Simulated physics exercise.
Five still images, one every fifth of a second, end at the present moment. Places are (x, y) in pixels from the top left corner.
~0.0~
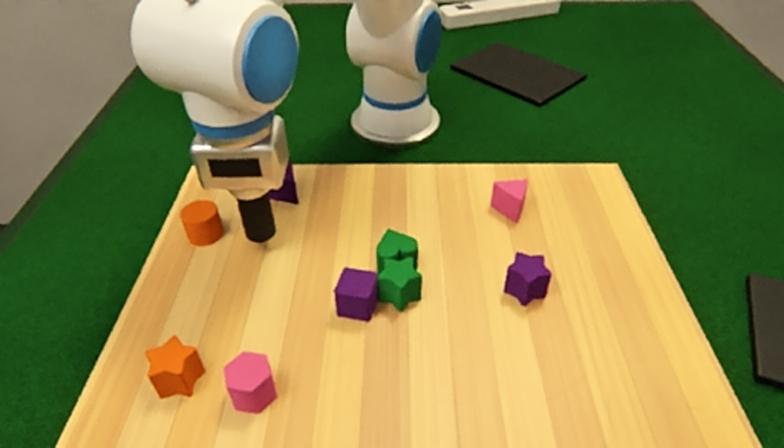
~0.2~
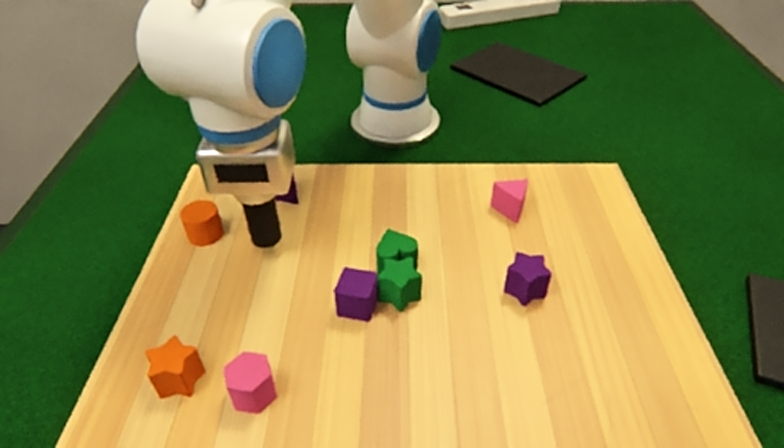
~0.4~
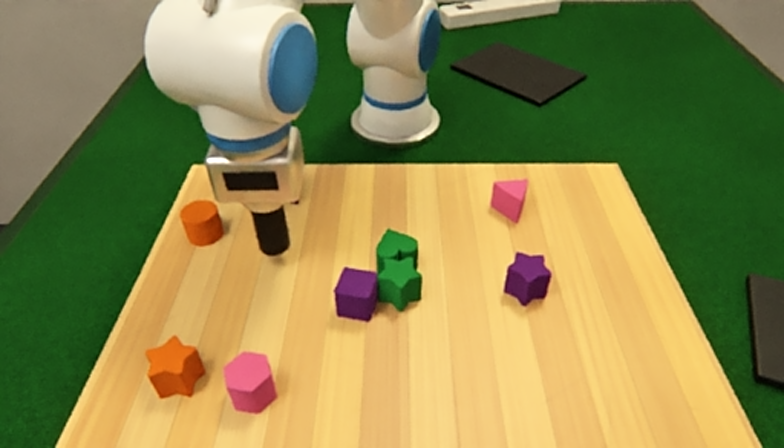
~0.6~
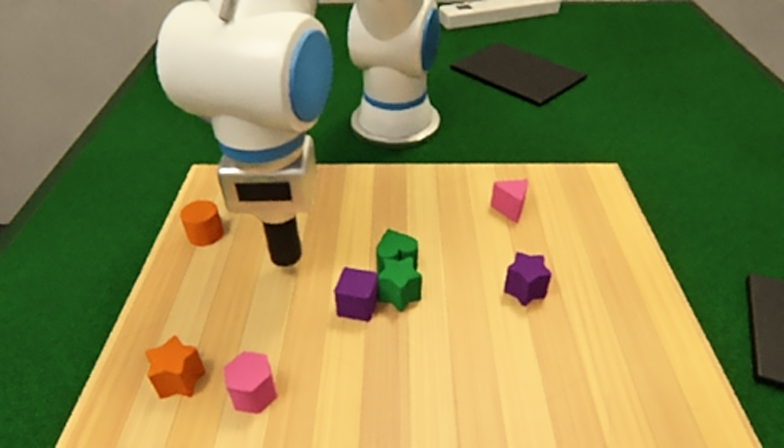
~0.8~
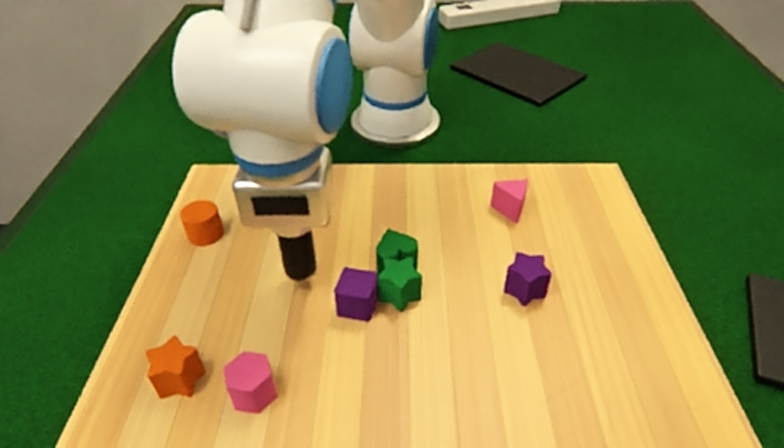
A white and blue robot arm with a black pusher tip starts near the orange cylinder at the upper left of a wooden board. It glides a short way right and toward the viewer, ending just left of the purple square block beside the green blocks, while every block stays still.
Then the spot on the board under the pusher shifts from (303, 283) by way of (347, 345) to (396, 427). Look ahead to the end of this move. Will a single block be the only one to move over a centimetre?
The answer is yes.
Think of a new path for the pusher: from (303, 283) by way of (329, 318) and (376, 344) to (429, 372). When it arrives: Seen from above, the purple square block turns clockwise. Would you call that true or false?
The claim does not hold.
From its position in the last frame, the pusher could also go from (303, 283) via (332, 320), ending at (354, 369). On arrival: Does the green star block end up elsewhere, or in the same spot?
Still in place.
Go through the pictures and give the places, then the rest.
Pusher tip at (261, 233); block tops, purple square block at (356, 282); green star block at (400, 271), in the first frame.
Pusher at (267, 239); blocks unchanged, in the second frame.
Pusher at (275, 246); blocks unchanged, in the third frame.
Pusher at (286, 257); blocks unchanged, in the fourth frame.
Pusher at (301, 270); purple square block at (356, 282); green star block at (400, 271), in the fifth frame.
On the path given first. One third of the way, pusher at (332, 309); purple square block at (366, 288), turned 35° anticlockwise.
Two thirds of the way, pusher at (362, 358); purple square block at (367, 289), turned 45° anticlockwise.
At the end, pusher at (396, 415); purple square block at (367, 289), turned 45° anticlockwise; green star block in place.
